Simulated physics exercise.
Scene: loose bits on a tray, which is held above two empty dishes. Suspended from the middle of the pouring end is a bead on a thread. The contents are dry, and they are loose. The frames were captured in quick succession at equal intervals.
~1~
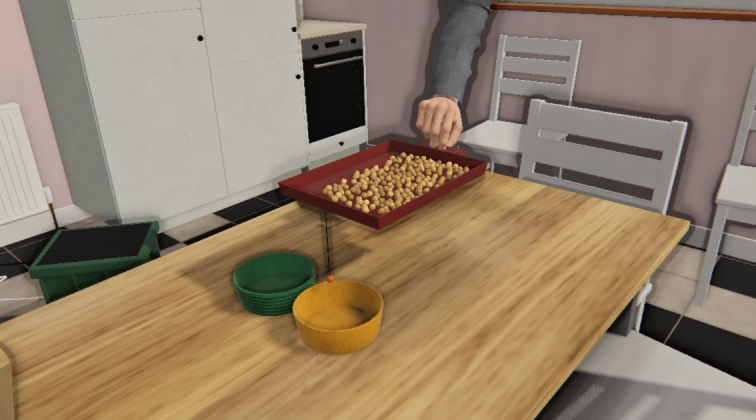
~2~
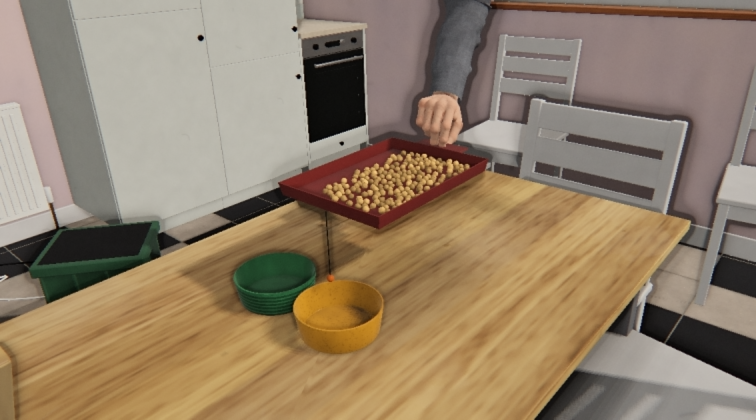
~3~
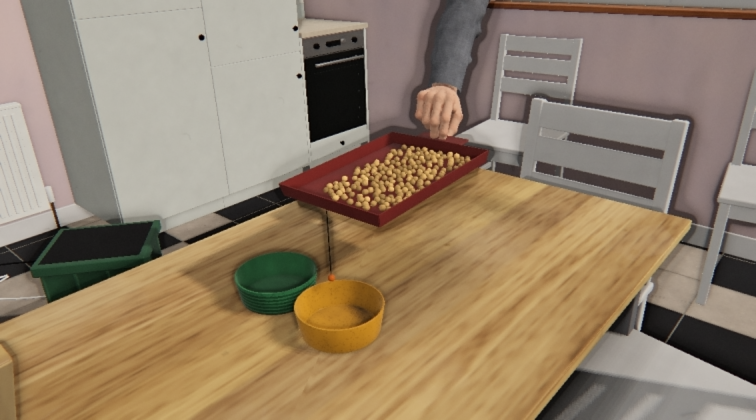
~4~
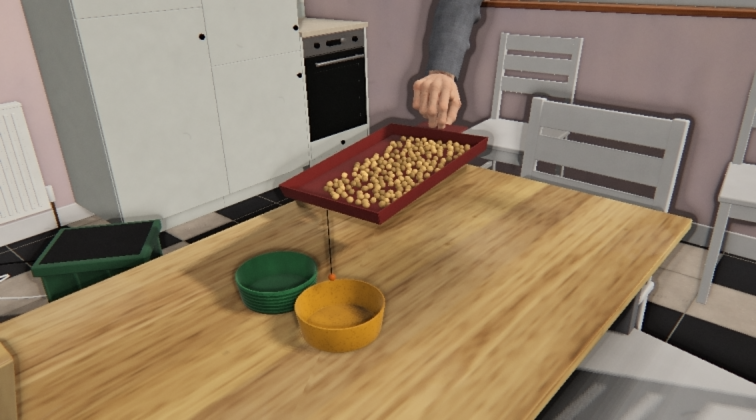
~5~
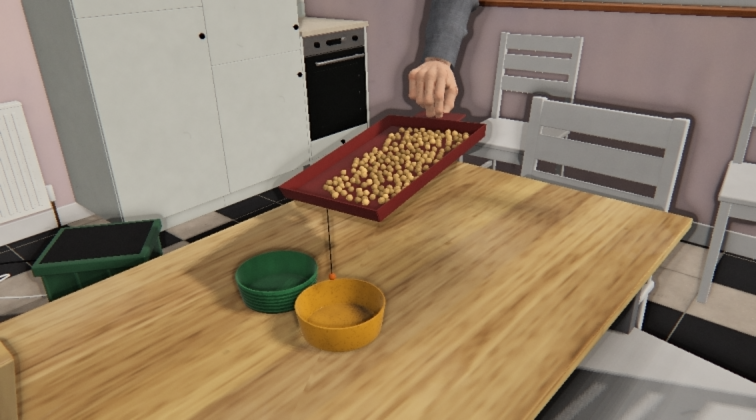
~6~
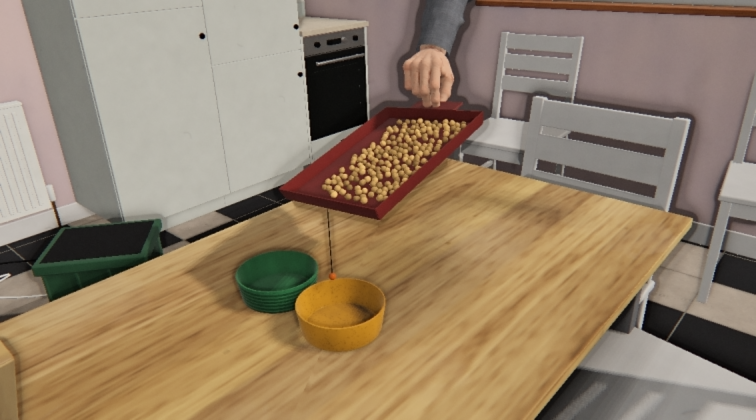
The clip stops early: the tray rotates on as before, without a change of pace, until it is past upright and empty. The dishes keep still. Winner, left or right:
Left.
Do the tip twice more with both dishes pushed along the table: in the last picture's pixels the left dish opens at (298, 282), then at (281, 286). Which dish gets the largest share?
The first time it's the left-side dish, the second time it's the left-side dish.
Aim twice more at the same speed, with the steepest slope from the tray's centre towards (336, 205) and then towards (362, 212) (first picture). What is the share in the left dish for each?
I'd put it at some 20 % and then some 0 %.
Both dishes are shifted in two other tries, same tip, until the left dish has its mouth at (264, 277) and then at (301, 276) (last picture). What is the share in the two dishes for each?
First case 80 in a hundred, second case 90 in a hundred.
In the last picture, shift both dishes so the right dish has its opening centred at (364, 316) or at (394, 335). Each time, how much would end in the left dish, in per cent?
Approximately 80 percent, followed by approximately 30 percent.
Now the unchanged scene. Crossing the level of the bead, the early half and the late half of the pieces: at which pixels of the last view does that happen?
The opening part goes through (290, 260); what follows goes through (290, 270).
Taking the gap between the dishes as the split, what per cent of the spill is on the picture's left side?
Near 90 in a hundred.
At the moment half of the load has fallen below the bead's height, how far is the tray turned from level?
Approx. 110° from level.
Just after the last frame, tray tipped steeply; almost all on the tray; just a few in the left dish; about a tenth in the air.
A moment on, tray tipped past a quarter turn; the larger part on the tray; just a few in the right dish; about a tenth in the left dish; just a few outside both; about a tenth in the air.
Further on, tray tipped past a quarter turn; about a tenth in the right dish; the larger part in the left dish; about a tenth outside both.
When it is over, tray tipped past a quarter turn; about a tenth in the right dish; the larger part in the left dish; about a tenth outside both.
